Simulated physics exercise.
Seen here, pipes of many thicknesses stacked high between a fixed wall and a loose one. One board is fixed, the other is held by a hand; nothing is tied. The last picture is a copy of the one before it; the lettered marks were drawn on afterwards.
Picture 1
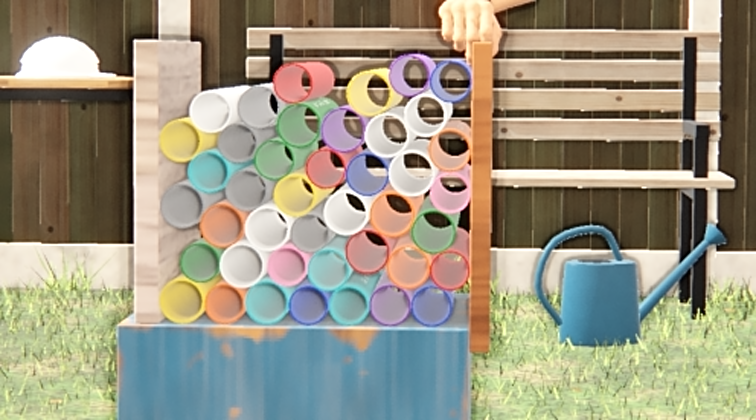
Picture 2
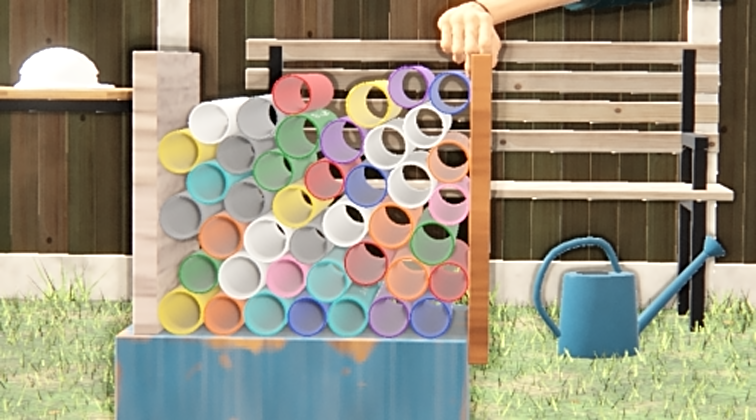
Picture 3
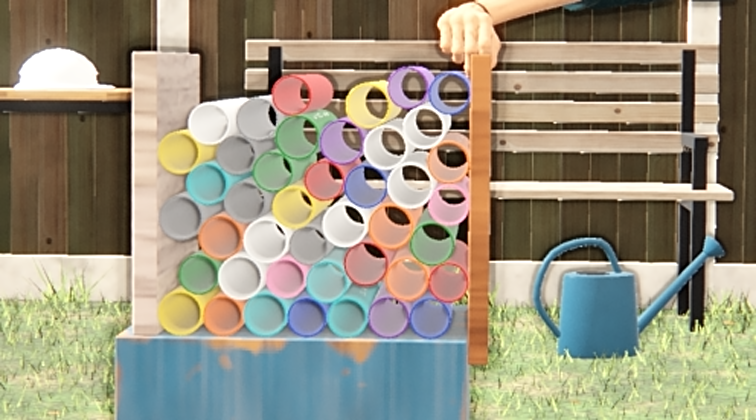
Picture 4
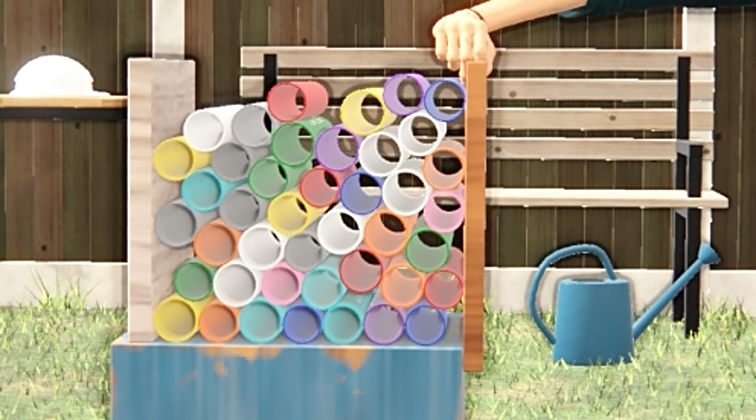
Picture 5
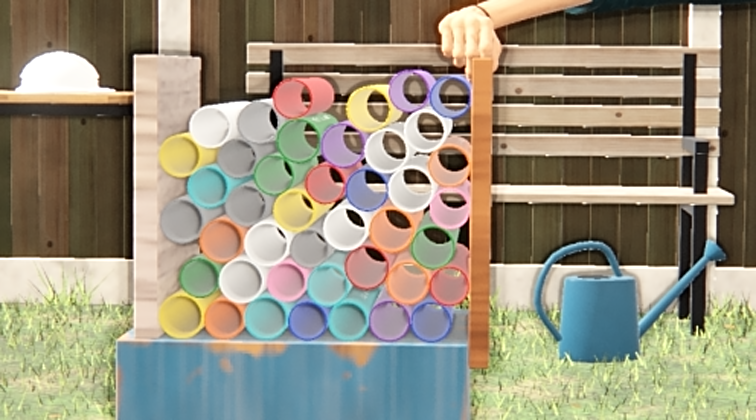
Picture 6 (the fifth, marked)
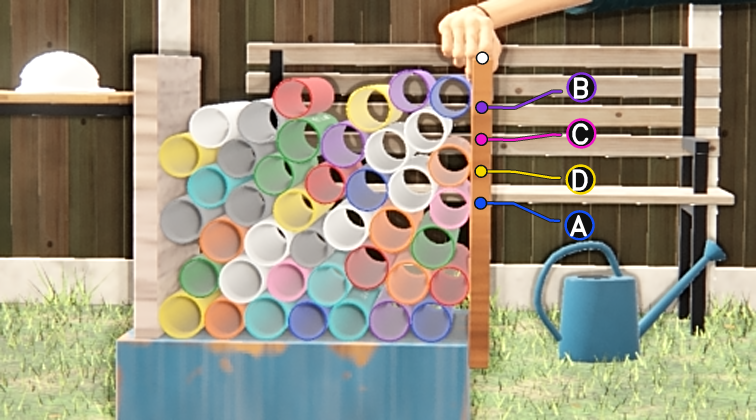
A hand gripping the top of the orange-brown side board, along with the stacked colourful pipes and the rest of the scene, shifts slightly down in view, then wavers a little left and back right. The pipes stay piled on the blue base between two boards, before a bench and watering can.
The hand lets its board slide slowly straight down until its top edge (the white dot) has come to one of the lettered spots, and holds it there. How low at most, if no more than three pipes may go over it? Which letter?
The answer is mark D.
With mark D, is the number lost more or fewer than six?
At D, fewer than six.
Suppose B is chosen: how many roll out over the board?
It comes to none.
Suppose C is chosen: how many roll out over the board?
It comes to none.
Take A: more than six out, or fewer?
At A, fewer than six.
On the marked copy, A at (480, 204); B at (482, 108); C at (481, 139); D at (481, 171); the white dot at (482, 58).
Following D. Soon after the start, top of the board (472, 115).
Later, top of the board (471, 171).
In the end, top of the board (471, 171), one out over the board.
As for the rest, A four out over the board; B none out over the board; C none out over the board.
